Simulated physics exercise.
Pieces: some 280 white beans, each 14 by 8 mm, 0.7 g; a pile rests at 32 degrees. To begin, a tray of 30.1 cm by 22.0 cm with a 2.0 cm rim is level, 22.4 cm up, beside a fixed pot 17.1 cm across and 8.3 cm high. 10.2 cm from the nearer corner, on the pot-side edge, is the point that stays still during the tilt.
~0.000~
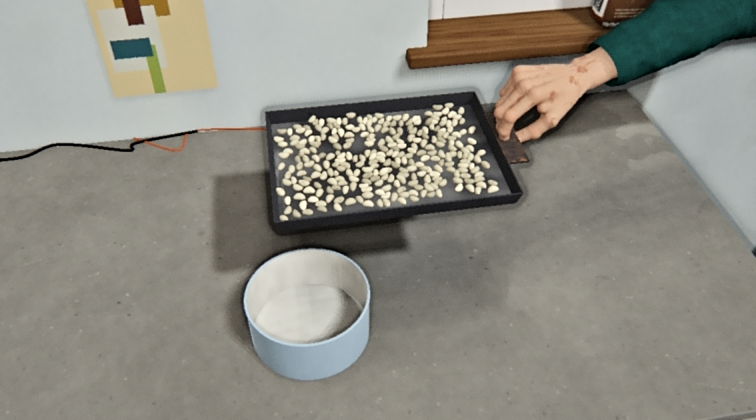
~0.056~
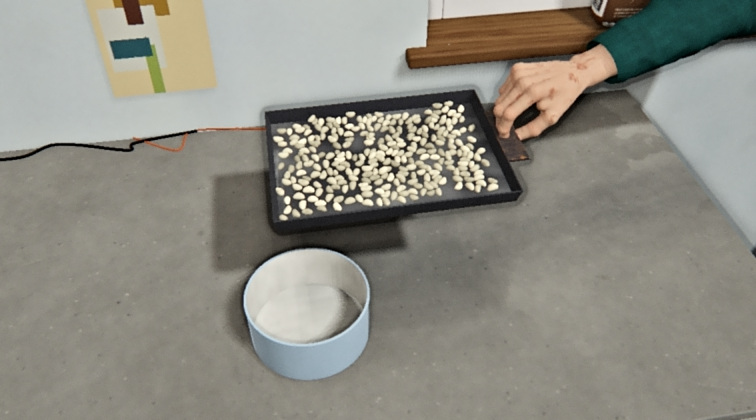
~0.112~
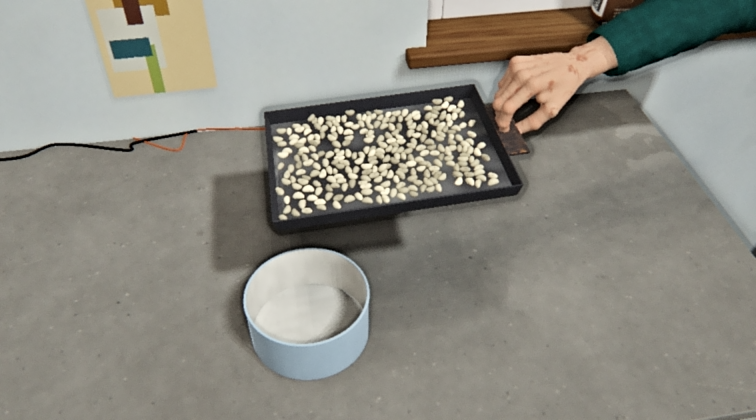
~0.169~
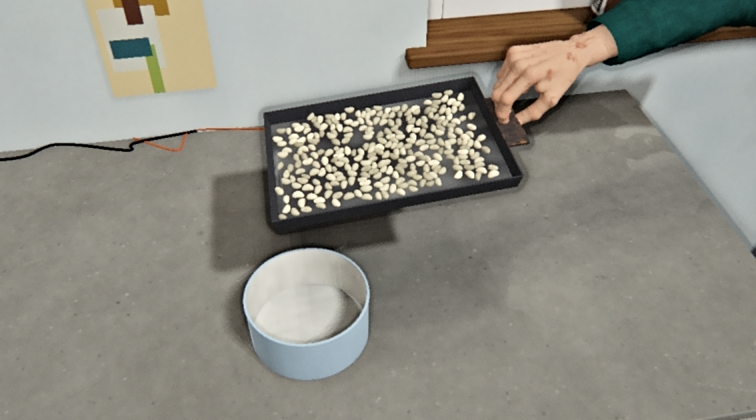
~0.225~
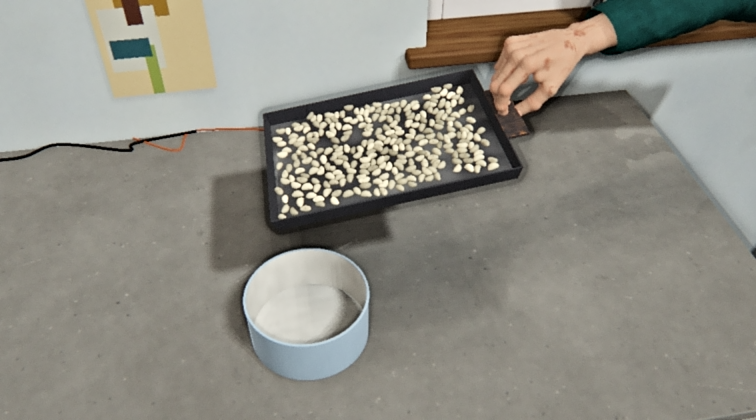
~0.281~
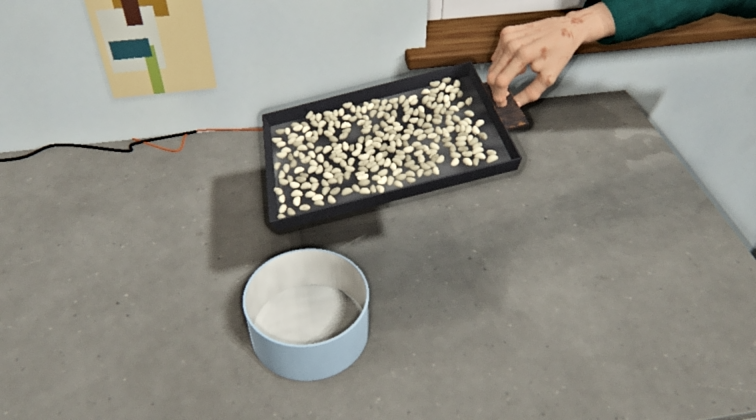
A hand in a green sleeve held a dark tray of scattered white beans above a gray counter near a light blue pot, then slowly raised its right side a little, tilting it slightly leftward.
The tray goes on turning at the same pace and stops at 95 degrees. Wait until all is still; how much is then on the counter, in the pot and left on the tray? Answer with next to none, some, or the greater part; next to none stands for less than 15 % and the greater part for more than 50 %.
Counter: The greater part; pot: Next to none; left on the tray: Next to none.
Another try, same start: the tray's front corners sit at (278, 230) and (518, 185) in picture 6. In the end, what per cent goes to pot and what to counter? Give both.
Per cent by place - pot 95, counter 5.
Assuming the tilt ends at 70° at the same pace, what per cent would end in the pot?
I'd put it at close to 0 per cent.
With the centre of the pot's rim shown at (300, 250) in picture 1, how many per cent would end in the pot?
Something like 25 per cent would settle in it.
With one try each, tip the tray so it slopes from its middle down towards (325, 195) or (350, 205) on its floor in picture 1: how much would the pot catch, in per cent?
I'd put it at roughly 95 per cent for the first tilt and roughly 95 per cent for the second.
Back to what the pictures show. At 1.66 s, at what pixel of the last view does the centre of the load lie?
Load centre, approx.: (264, 156) px.
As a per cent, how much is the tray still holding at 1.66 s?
Load share: Around 75%.
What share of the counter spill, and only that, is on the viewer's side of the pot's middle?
10 %.
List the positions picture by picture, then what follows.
The first frame shows tray tilt 0 degrees, front corners at (278, 219) and (518, 191); middle of the pieces at (381, 154); pot at (307, 294).
The second frame shows tray tilt 1 degrees, front corners at (278, 219) and (518, 189); middle of the pieces at (381, 153).
The third frame shows tray tilt 2 degrees, front corners at (277, 218) and (518, 183); middle of the pieces at (380, 151).
The fourth frame shows tray tilt 5 degrees, front corners at (276, 218) and (518, 174), lowest corner left back; middle of the pieces at (380, 147).
The fifth frame shows tray tilt 8 degrees, front corners at (275, 218) and (517, 165), lowest corner left back; middle of the pieces at (379, 143).
The sixth frame shows tray tilt 11 degrees, front corners at (274, 218) and (516, 156), lowest corner left back; middle of the pieces at (378, 140); pot at (306, 294). Its pace works out near 50 degrees a second.
Then, at 1.11 s, tilt 50 degrees; the tray holds 100 %, the pot 0 %.
Then, at 1.66 s, tilt 76 degrees; the tray holds 75 %, the pot 0 %.
After 2.27 s, tilt 95 degrees; the tray holds 0 %, the pot 0 %.
By 3.5 s all is still; counter 95 %, pot 5 %, tray 0 %.
